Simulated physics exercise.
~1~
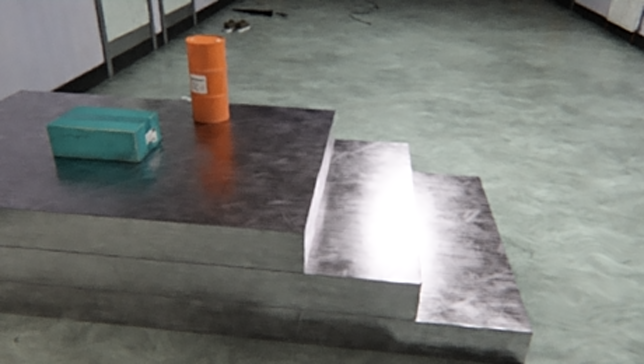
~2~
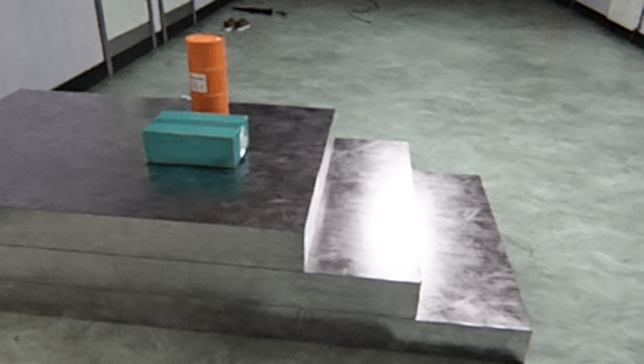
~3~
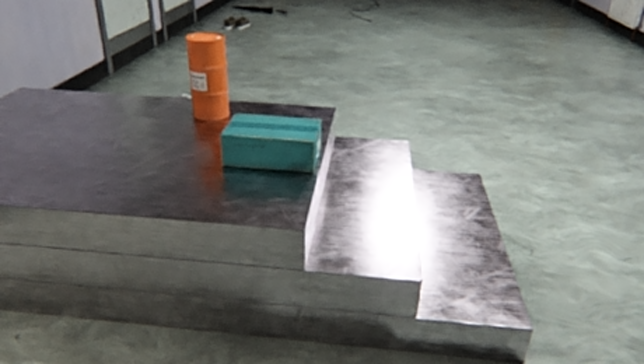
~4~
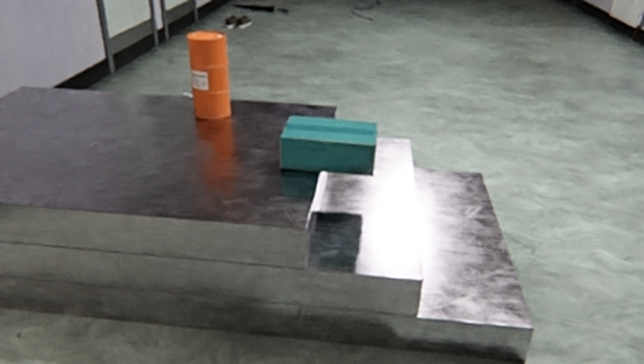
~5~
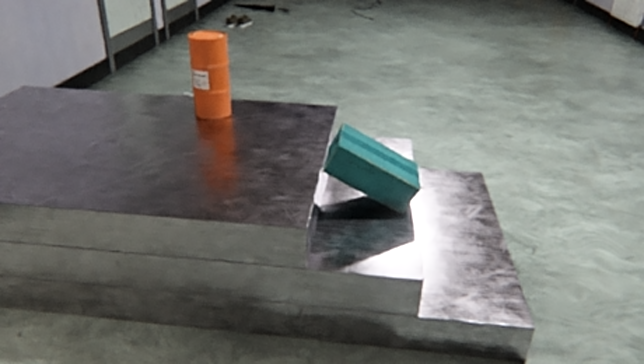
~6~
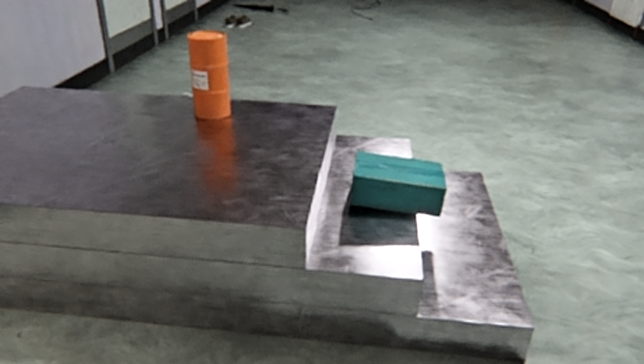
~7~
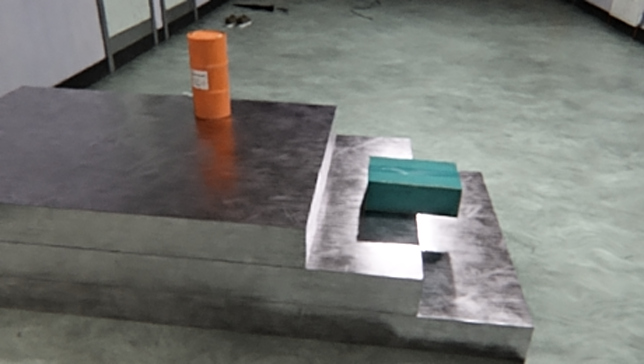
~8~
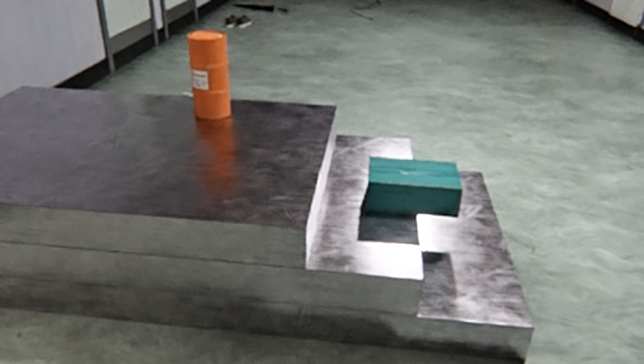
The turquoise box slides right past the orange canister, tips off the landing and stops on the steps.
